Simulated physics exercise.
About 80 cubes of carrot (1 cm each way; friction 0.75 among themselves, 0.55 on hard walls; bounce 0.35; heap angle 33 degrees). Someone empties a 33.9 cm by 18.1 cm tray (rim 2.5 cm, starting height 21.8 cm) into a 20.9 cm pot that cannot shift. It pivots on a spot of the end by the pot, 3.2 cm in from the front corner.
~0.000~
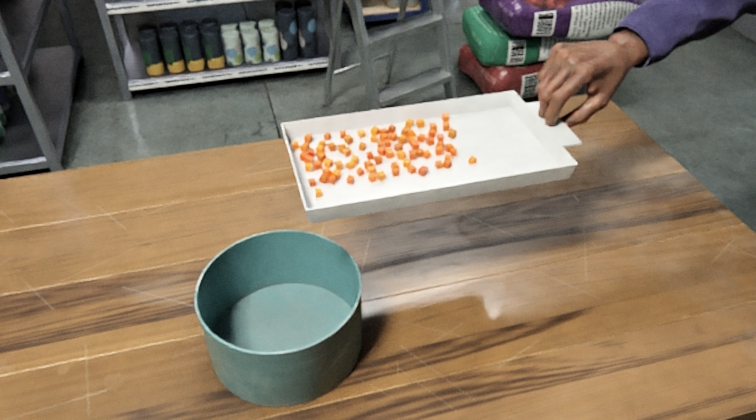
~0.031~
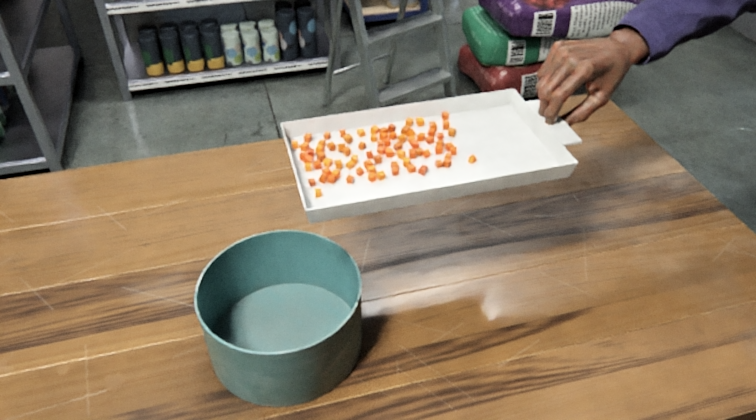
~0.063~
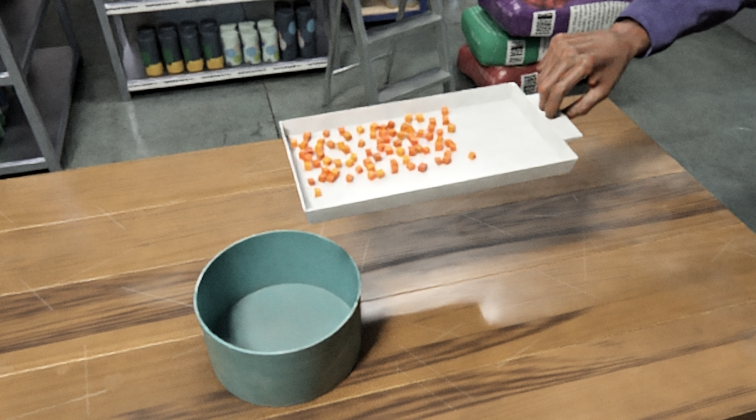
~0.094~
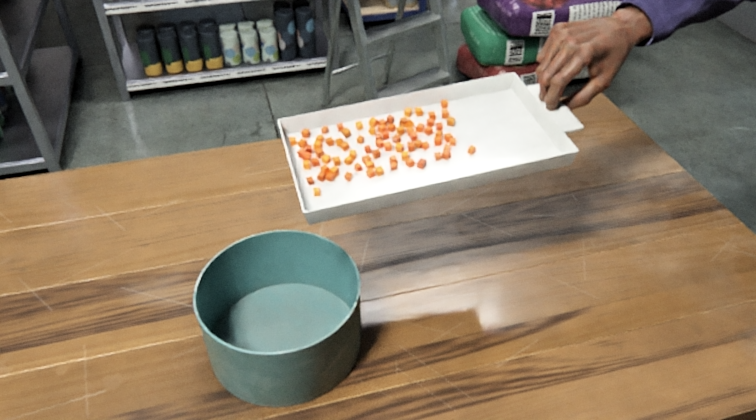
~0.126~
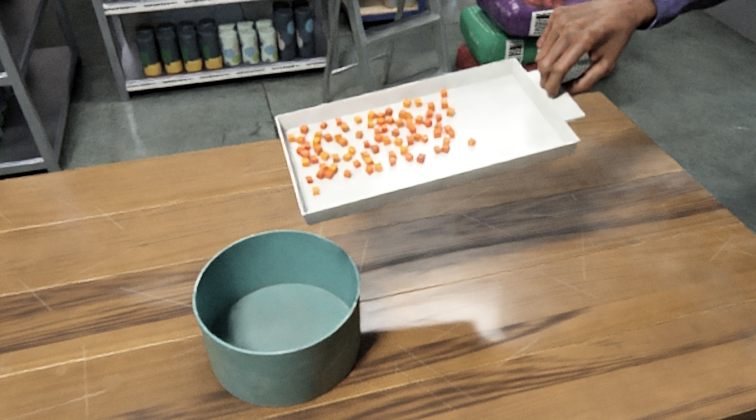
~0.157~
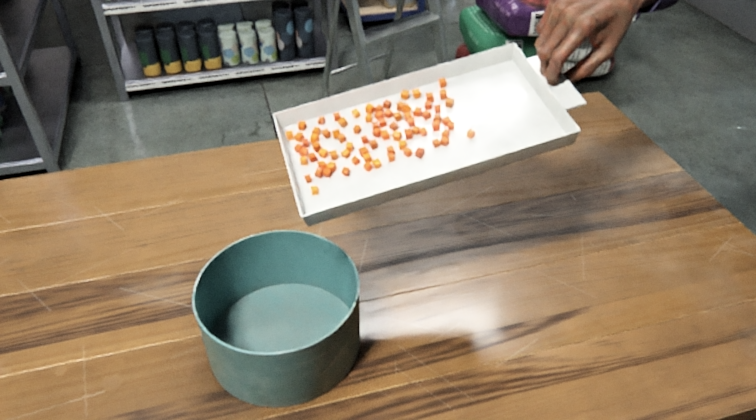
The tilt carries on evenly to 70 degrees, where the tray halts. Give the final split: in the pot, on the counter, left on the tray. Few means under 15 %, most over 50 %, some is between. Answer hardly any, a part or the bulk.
Pot: The bulk, counter: Hardly any, tray: A part.
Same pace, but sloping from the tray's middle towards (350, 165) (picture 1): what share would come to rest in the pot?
Some 10 per cent.
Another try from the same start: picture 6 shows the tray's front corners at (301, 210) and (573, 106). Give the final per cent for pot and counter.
Pot 35, counter 25.
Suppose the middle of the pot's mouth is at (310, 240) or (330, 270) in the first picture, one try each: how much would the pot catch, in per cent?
Some 5 and 35 per cent.
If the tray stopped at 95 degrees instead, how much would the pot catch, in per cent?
Then about 95 per cent.
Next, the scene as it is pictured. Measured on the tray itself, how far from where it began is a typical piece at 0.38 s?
Some 0 cm.
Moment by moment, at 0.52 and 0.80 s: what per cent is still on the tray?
In turn: 100, 45.
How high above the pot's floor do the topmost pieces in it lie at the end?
Some 2.0 cm.
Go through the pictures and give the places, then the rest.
The first picture shows tray tilt 0 degrees, front corners at (309, 207) and (573, 162); middle of the pieces at (382, 151); pot at (279, 285).
The second picture shows tray tilt 1 degrees, front corners at (309, 207) and (573, 161); middle of the pieces at (381, 150).
The third picture shows tray tilt 2 degrees, front corners at (308, 208) and (573, 156); middle of the pieces at (381, 148).
The fourth picture shows tray tilt 5 degrees, front corners at (306, 209) and (574, 149), lowest corner left front; middle of the pieces at (380, 144).
The fifth picture shows tray tilt 9 degrees, front corners at (305, 211) and (575, 139), lowest corner left front; middle of the pieces at (379, 138).
The sixth picture shows tray tilt 13 degrees, front corners at (304, 213) and (576, 129), lowest corner left front; middle of the pieces at (377, 133); pot at (277, 286). The tray's pace is about 135 degrees a second.
After 0.38 s, tilt 43 degrees; the tray holds 100 %, the pot 0 %.
Then, at 0.52 s, tilt 61 degrees; the tray holds 100 %, the pot 0 %.
Then, at 0.80 s, tilt 70 degrees; the tray holds 45 %, the pot 45 %.
In the end, at 2.1 s, pot 60 %, counter 0 %, tray 40 %.
